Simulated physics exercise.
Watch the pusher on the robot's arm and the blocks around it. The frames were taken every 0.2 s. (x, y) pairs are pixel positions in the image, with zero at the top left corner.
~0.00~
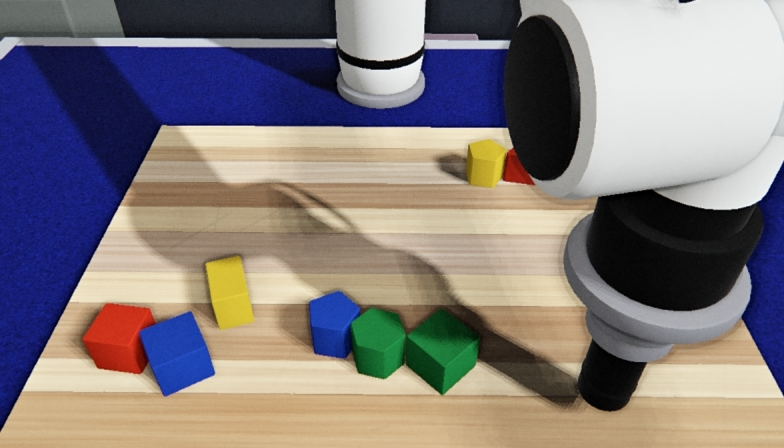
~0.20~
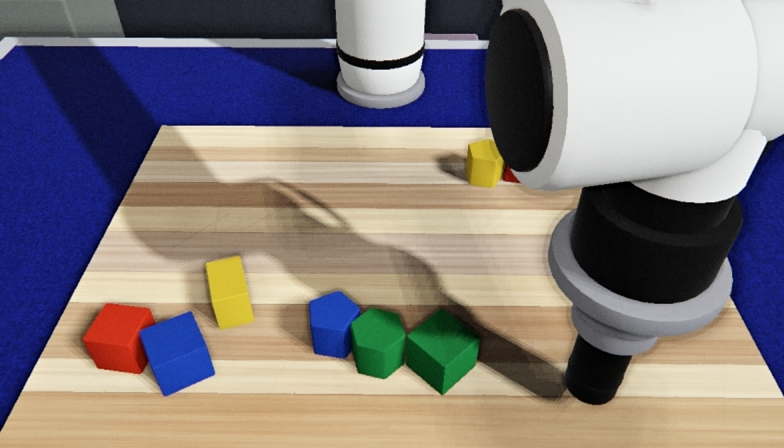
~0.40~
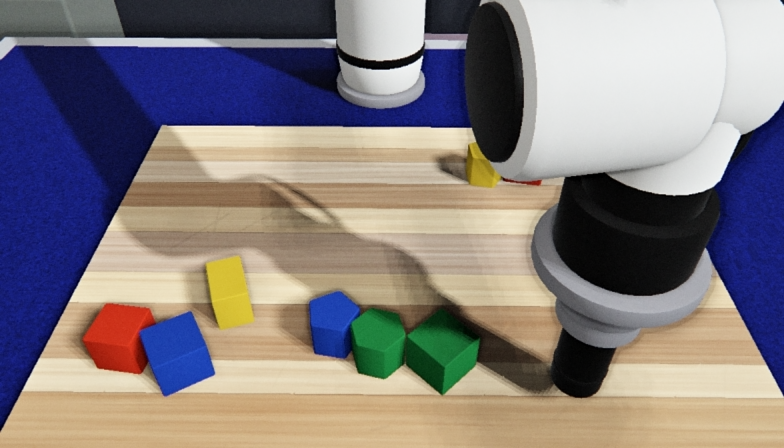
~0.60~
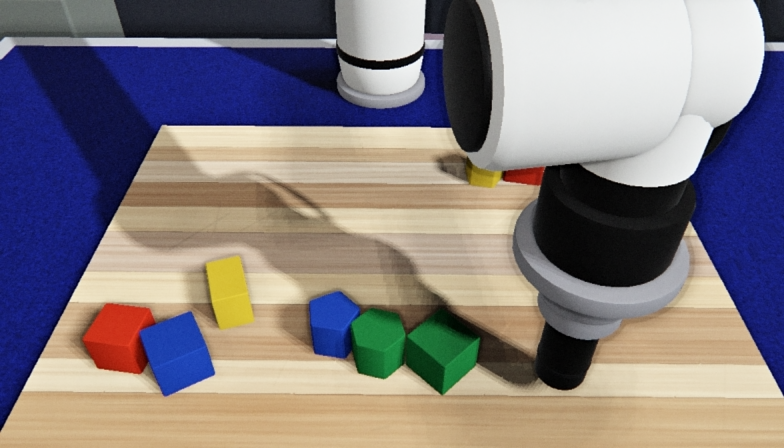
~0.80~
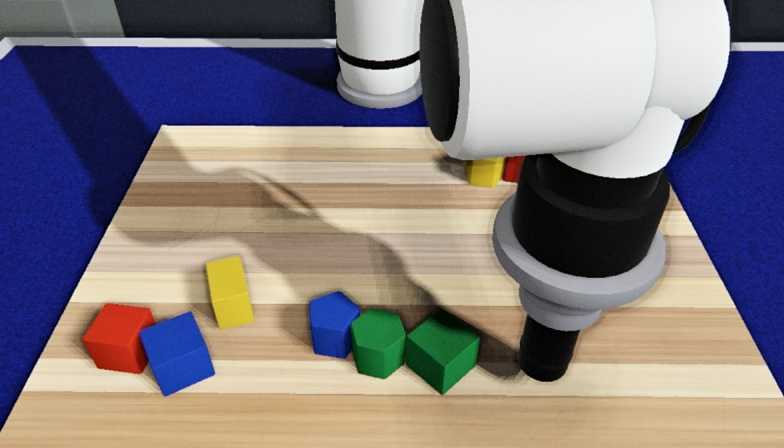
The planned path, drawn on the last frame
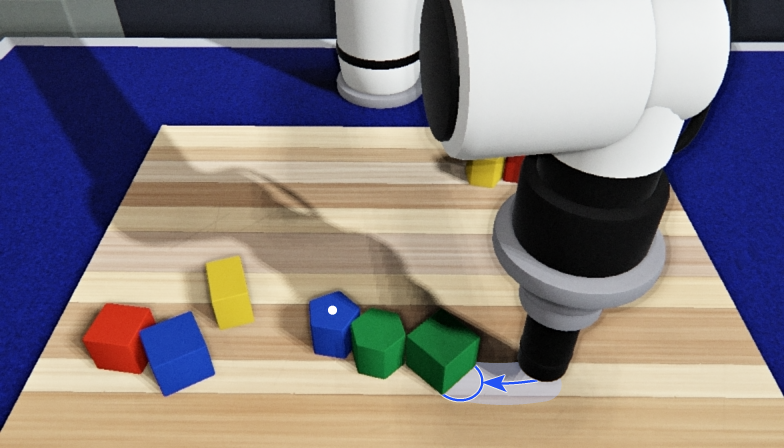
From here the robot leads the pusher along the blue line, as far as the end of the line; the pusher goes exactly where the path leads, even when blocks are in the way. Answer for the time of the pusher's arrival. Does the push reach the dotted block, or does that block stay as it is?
Here's my answer: The dotted block gets displaced.
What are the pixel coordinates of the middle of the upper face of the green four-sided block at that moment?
That would be at about pixel (413, 335).
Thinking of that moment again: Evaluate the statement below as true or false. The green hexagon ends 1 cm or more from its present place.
The claim holds.
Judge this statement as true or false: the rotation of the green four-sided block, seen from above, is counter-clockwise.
True - the claim holds.
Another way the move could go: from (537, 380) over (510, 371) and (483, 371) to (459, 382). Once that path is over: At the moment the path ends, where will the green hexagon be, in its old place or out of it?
Well, the green hexagon shifts from its place.
Drawn move, from (537, 380) through (498, 383) to (458, 379); the dot is on the blue five-sided block.
What follows on the original path. Halfway along, pusher (502, 366); nothing pushed yet.
At the end, pusher (461, 361); blue five-sided block (317, 305), turned 20° clockwise; green hexagon (352, 331); green four-sided block (413, 335), turned 20° anticlockwise.
